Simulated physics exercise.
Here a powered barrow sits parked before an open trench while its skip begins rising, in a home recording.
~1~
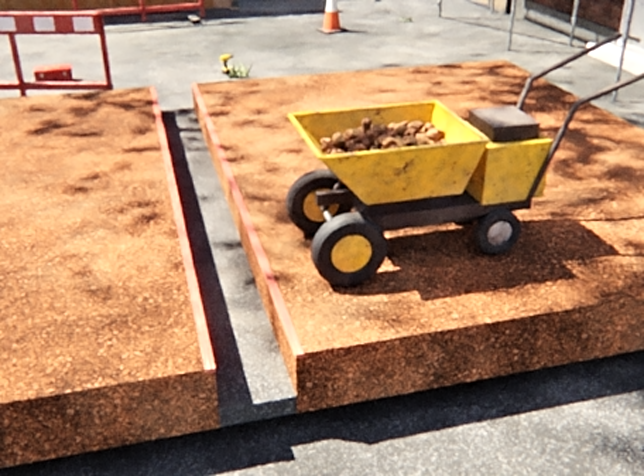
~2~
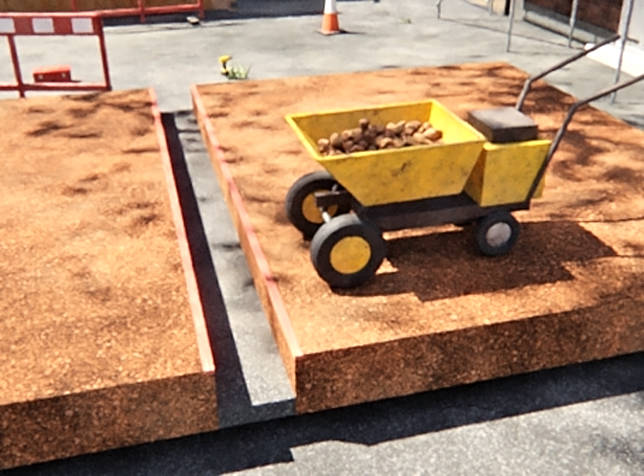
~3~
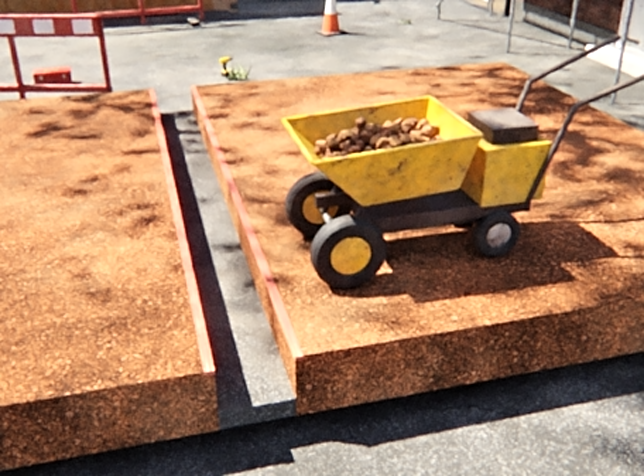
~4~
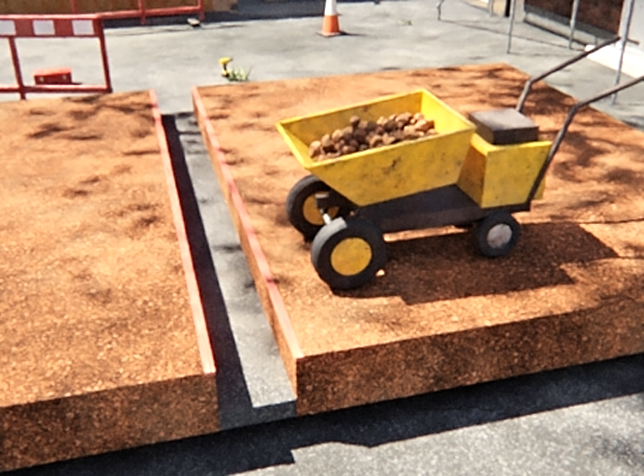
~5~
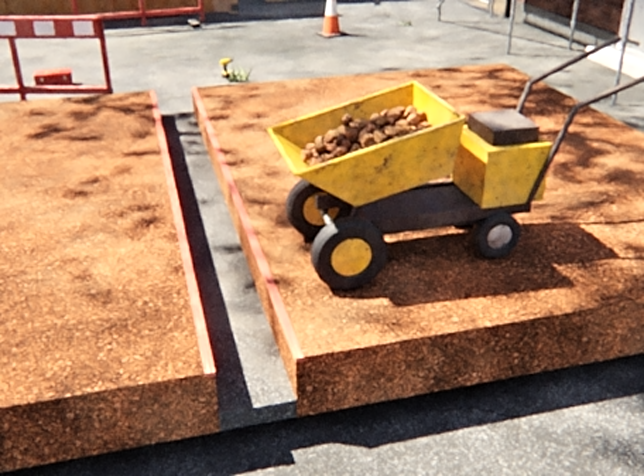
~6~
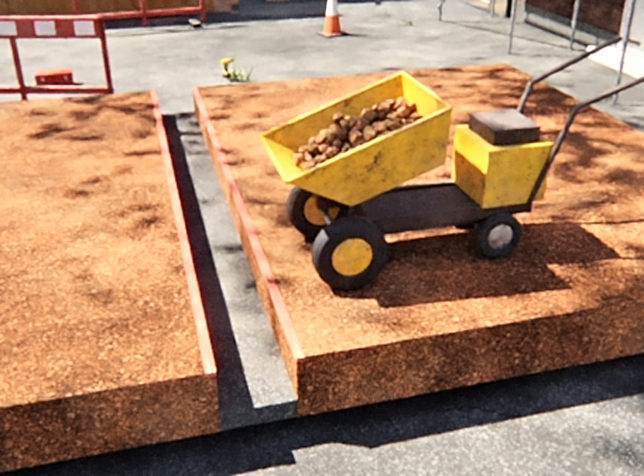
A yellow powered barrow with black wheels stands on a raised orange-brown slab at right, seen from slightly above in a sunlit paved yard. Brown clods fill its skip, a narrow grey-floored trench separates the slab from another at left, and a red-and-white barrier and orange cone stand behind. The skip tilts gradually leftward, its rear rising, while the wheels and camera stay still.
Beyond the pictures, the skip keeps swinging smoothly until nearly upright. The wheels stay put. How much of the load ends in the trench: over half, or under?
Inside: The greater amount.
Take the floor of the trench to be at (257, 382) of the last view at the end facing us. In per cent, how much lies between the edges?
I'd say roughly 60 in a hundred.
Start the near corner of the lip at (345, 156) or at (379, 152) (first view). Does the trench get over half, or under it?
The first try ends with the greater portion between the edges, the second with the greater portion.
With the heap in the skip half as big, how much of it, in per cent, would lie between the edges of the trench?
90 per cent or thereabouts.
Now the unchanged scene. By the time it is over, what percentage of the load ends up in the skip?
0 in a hundred, roughly.
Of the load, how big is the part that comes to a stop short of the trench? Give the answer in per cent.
It comes to close to 0 %.
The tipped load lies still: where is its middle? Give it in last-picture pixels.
Centre at rest, last view: Approx. (215, 301).
Just after the last frame, skip tipped steeply; every one in the skip.
A moment on, skip tipped right over; roughly two thirds in the skip; roughly a quarter in or heaped over the trench; about a tenth beyond it; just a few falling.
Further on, skip tipped right over; just a few in the skip; the larger part in or heaped over the trench; roughly a quarter beyond it.
When it is over, skip tipped right over; the larger part in or heaped over the trench; roughly a quarter beyond it.
